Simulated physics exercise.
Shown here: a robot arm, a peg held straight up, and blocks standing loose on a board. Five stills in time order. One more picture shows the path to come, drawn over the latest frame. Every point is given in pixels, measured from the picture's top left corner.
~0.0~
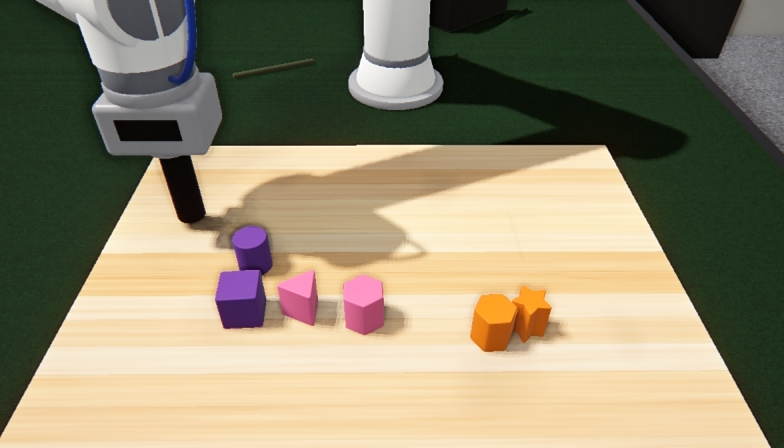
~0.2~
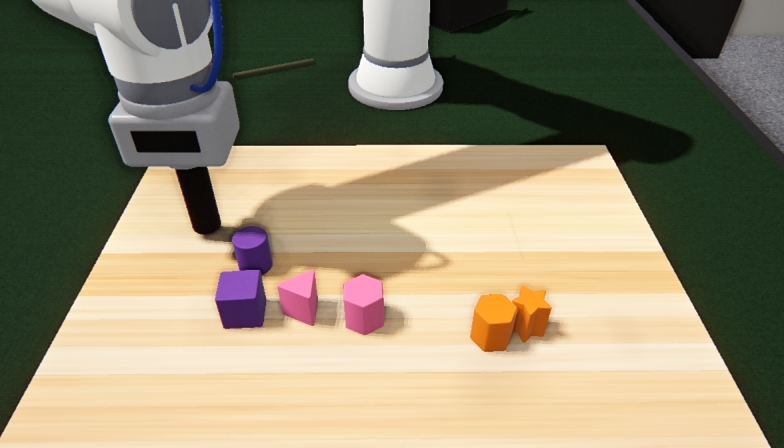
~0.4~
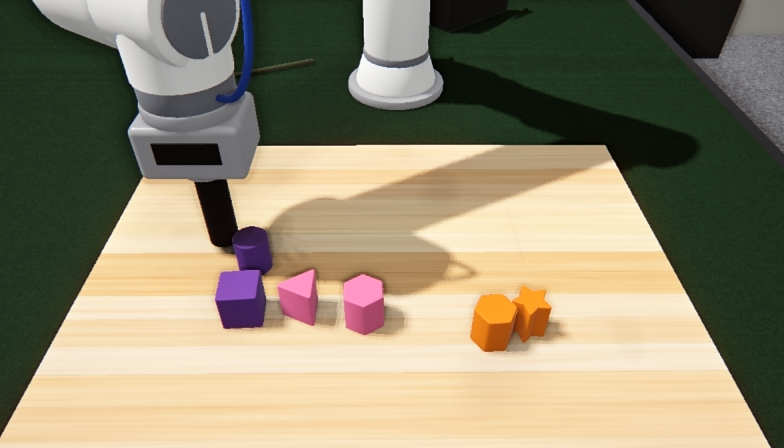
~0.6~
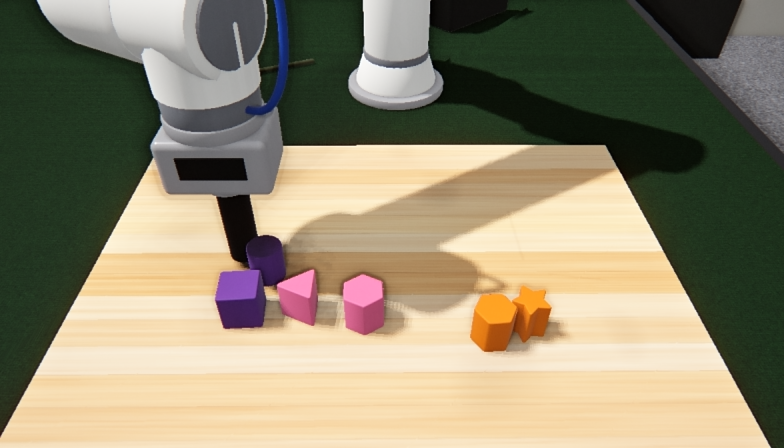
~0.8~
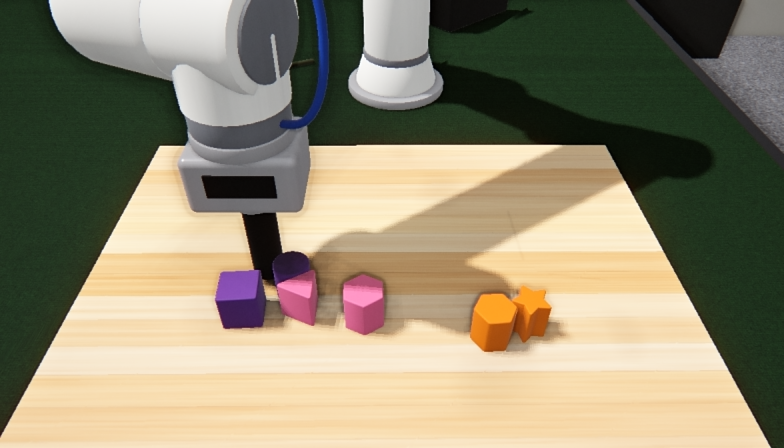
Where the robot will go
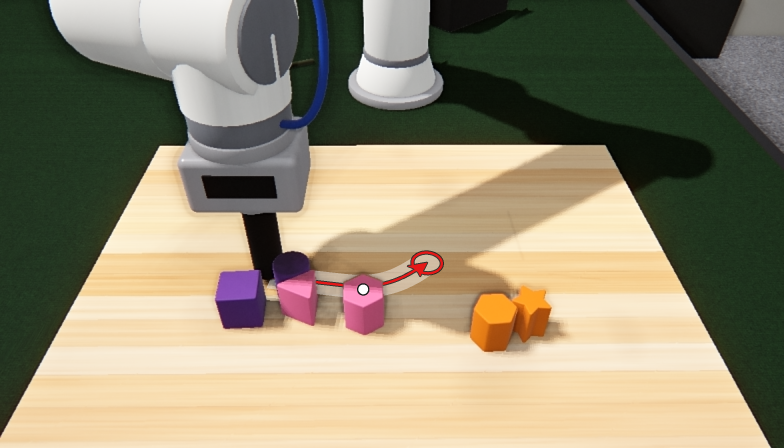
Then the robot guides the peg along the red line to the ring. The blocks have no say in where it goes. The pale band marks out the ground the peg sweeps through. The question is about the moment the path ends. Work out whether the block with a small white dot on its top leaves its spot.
It ends up somewhere else.
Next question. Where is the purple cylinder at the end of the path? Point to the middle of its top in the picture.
Put as a pixel place, it's (339, 282).
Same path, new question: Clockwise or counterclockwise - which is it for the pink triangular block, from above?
I'd predict that, seen from above, the pink triangular block rotates clockwise.
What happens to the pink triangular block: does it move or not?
When the path is over, the pink triangular block has left its spot.
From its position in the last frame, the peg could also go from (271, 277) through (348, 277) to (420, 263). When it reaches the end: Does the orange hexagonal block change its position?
Going by the path, no.
The line goes from (271, 277) through (326, 283) and (382, 284) to (427, 263); the dot is on the pink hexagonal block.
On the path given first. One third of the way, peg at (326, 276); purple cylinder at (332, 278); pink triangular block at (309, 297), turned 55° clockwise; pink hexagonal block at (367, 292).
Two thirds of the way, peg at (382, 276); purple cylinder at (339, 282); pink triangular block at (308, 298), turned 55° clockwise; pink hexagonal block at (371, 297), turned 30° anticlockwise.
At the end, peg at (428, 255); purple square piece unmoved; purple cylinder at (339, 282); pink triangular block at (308, 298), turned 55° clockwise; pink hexagonal block at (371, 297), turned 30° anticlockwise.
